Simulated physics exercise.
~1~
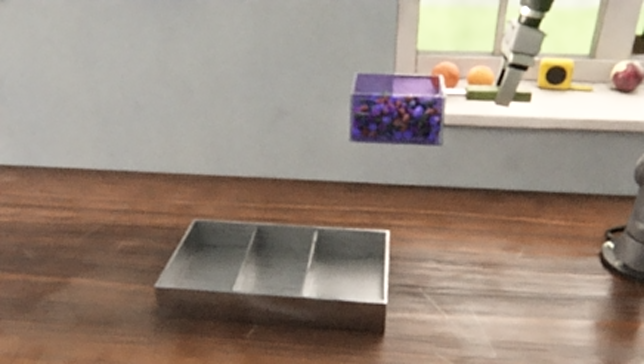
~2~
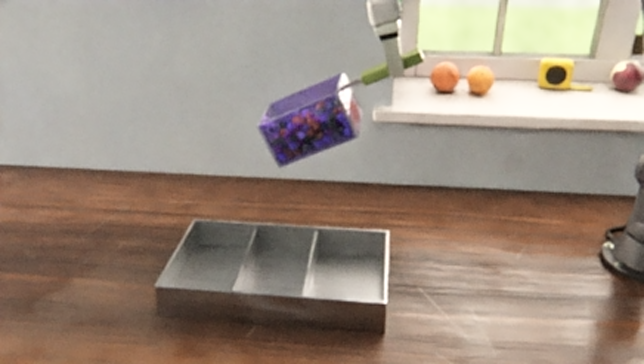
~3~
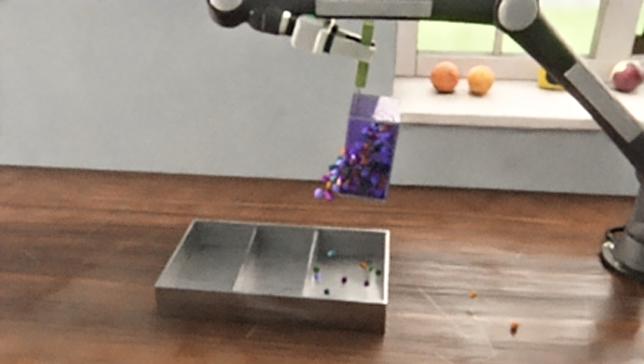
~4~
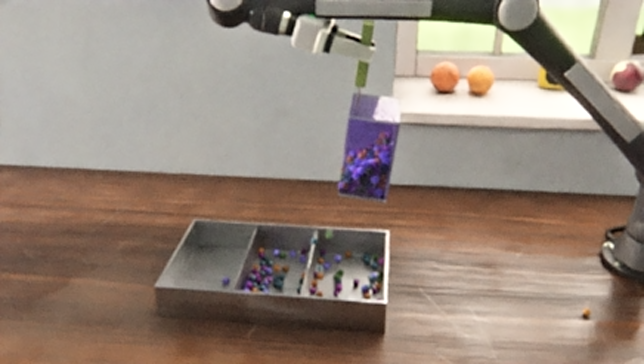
On a wooden table near a window, a robot arm moved a clear purple box of small colorful sweets left, then tipped it over a gray divided tray, scattering sweets into the middle and right sections while many stayed in the box.
